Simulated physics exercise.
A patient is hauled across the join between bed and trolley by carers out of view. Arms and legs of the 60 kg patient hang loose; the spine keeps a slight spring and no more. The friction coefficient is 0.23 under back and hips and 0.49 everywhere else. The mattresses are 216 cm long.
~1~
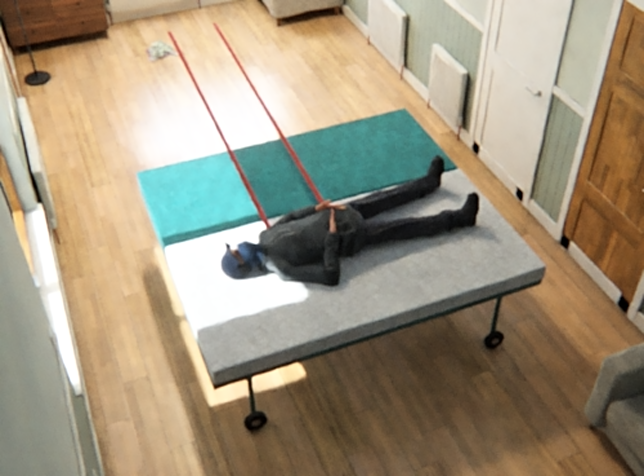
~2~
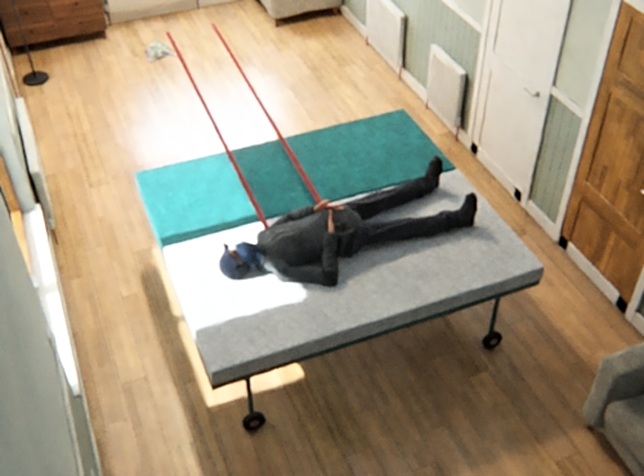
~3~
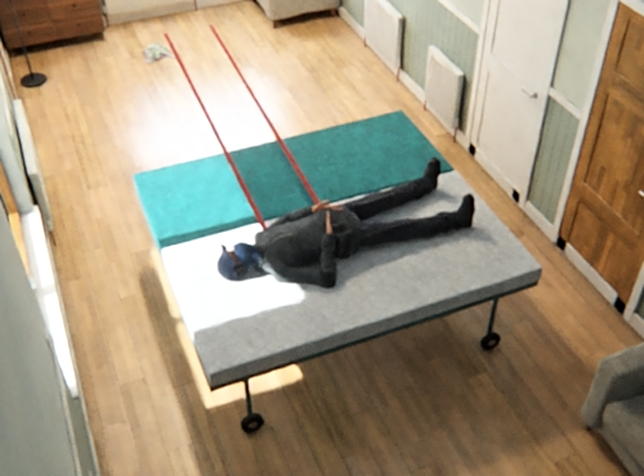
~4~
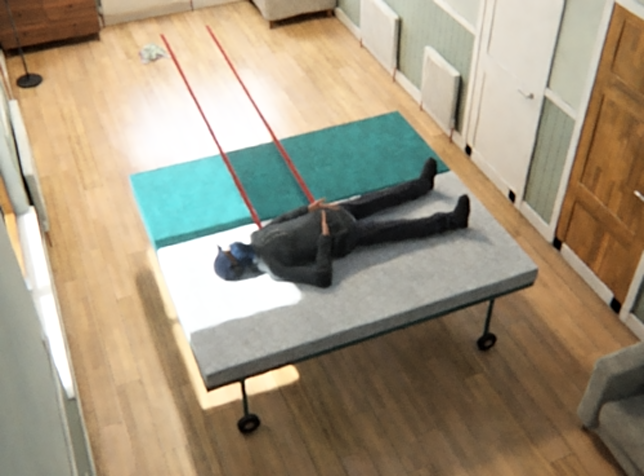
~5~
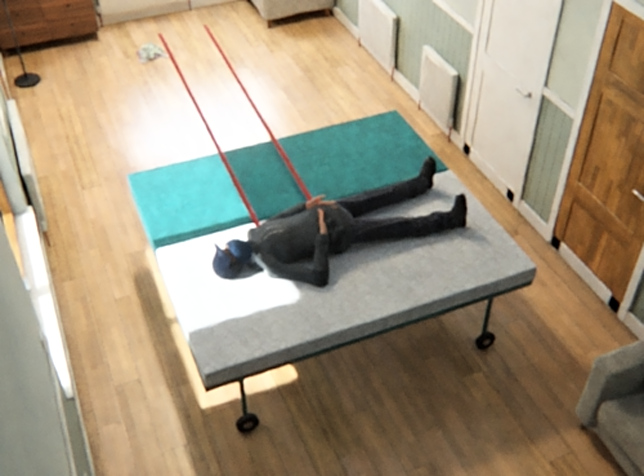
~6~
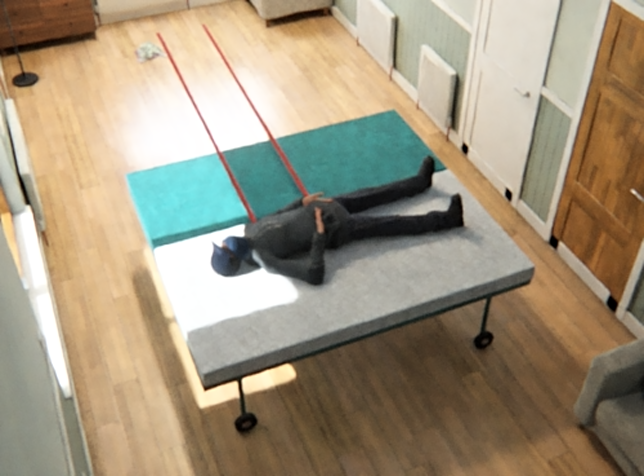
A figure in dark clothes and a blue cap, lying on a grey mattress beside a green one, barely moved at first, then shifted slightly toward the green side, where two red straps stretched away.
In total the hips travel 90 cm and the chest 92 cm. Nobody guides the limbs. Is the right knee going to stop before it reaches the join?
No, it goes over the join.
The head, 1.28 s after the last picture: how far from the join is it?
Roughly 28 cm past.
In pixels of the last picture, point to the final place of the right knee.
(331, 182).
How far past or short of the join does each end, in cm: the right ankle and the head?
Right ankle 24 short, head 48 past.
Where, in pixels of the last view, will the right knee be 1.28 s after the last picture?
(345, 193).
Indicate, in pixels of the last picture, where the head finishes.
I'd expect it close to pixel (186, 183).
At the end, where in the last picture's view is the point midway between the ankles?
Estimated position: Around (383, 185).
Then, 0.28 s after the last picture the right knee is 42 cm short of the join, near (385, 220) in the last picture's view.
Then, 0.78 s after the last picture the right knee is 25 cm short of the join, near (367, 208) in the last picture's view; the left hand 22 cm past the join.
Then, 1.28 s after the last picture the right knee is 6 cm short of the join, near (345, 193) in the last picture's view; the left hand 48 cm past the join.
When all is still, head crosses the join; left hand crosses the join; right hand stops short of the join; left ankle crosses the join; right ankle stops short of the join; right knee crosses the join.
